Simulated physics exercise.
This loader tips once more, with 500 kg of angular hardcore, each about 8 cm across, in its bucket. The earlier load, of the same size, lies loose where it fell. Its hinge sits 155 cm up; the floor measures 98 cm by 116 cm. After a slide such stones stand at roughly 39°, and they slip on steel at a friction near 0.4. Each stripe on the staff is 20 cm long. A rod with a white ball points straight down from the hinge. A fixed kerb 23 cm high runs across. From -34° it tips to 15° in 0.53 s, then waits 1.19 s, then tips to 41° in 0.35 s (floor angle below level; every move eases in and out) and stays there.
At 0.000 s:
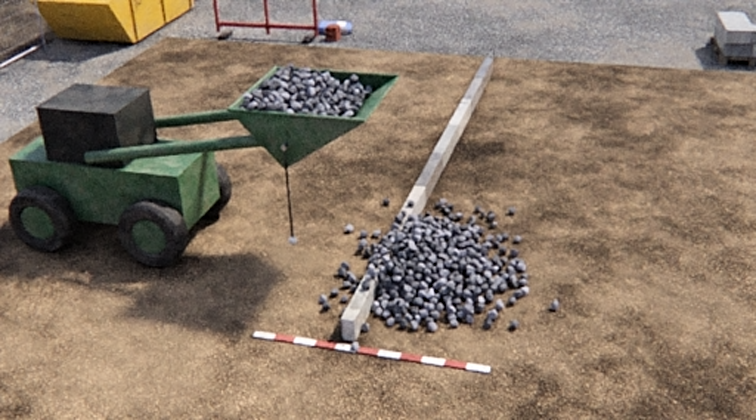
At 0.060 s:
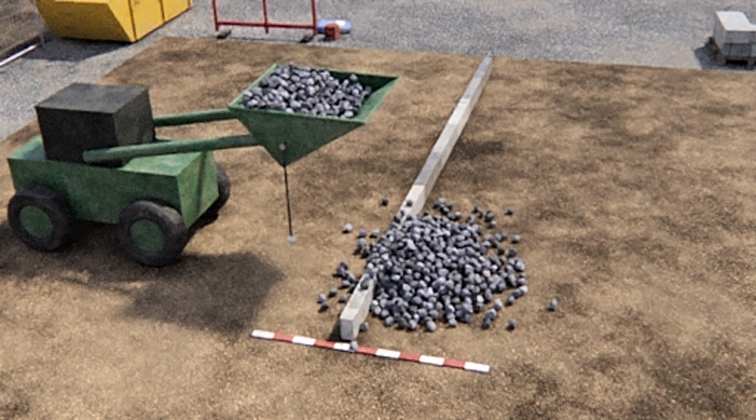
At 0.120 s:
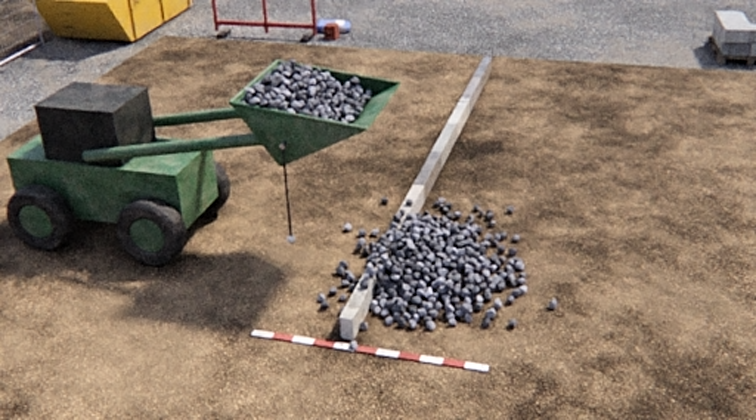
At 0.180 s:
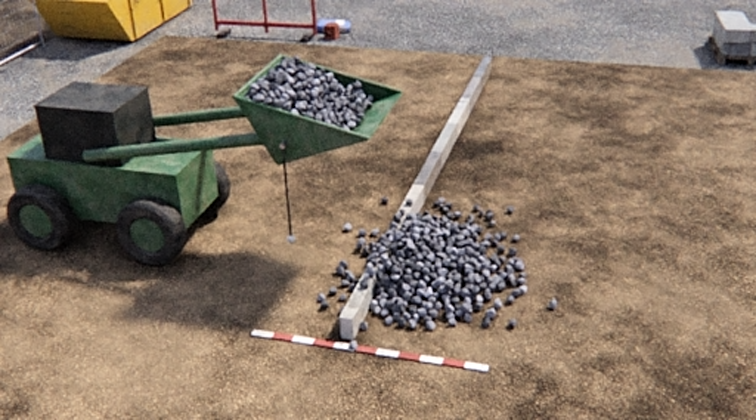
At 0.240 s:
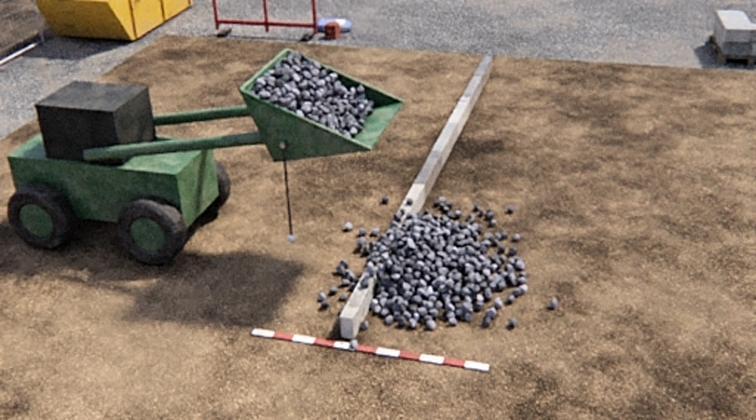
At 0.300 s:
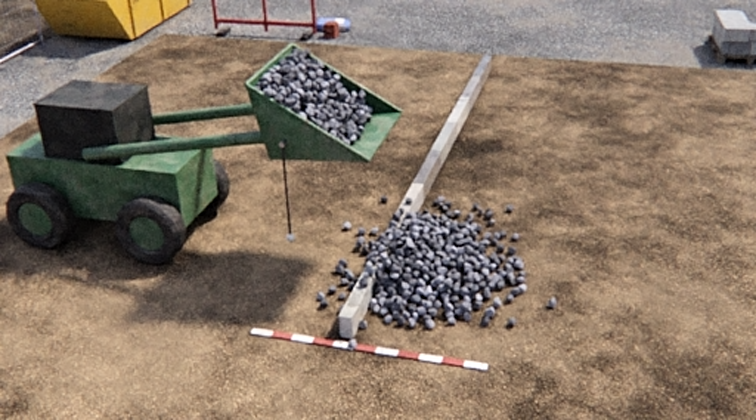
To begin with, a green loader at the left holds a raised bucket of grey stones beside a kerb, where a loose heap of similar stones lies mostly on the far side. The bucket then slowly rotates, its back rising and its front lip lowering, while the stones inside shift slightly.
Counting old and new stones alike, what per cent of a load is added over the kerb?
Close to 65 parts in a hundred.
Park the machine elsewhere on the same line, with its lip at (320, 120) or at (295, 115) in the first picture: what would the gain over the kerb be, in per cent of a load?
Near 10 per cent from the first place, 0 from the second.
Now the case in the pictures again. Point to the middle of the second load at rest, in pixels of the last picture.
Near (405, 247).
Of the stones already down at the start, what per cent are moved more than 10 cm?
About 5 per cent.
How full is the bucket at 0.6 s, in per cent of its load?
About 100 per cent.
After 0.4 s the floor is at 8°; in per cent of one load, 100 in the bucket, 7 on this side of the kerb, 93 over the kerb; the foremost stones are at (522, 289).
After 0.6 s the floor is at 15°; in per cent of one load, 100 in the bucket, 8 on this side of the kerb, 93 over the kerb; the foremost stones are at (522, 289).
After 2.5 s the floor is at 41°; in per cent of one load, 23 in the bucket, 44 on this side of the kerb, 133 over the kerb; the foremost stones are at (527, 294).
After 5.3 s the floor is at 41°; in per cent of one load, 0 in the bucket, 42 on this side of the kerb, 158 over the kerb; the foremost stones are at (527, 294). Net gain over the kerb, 65.
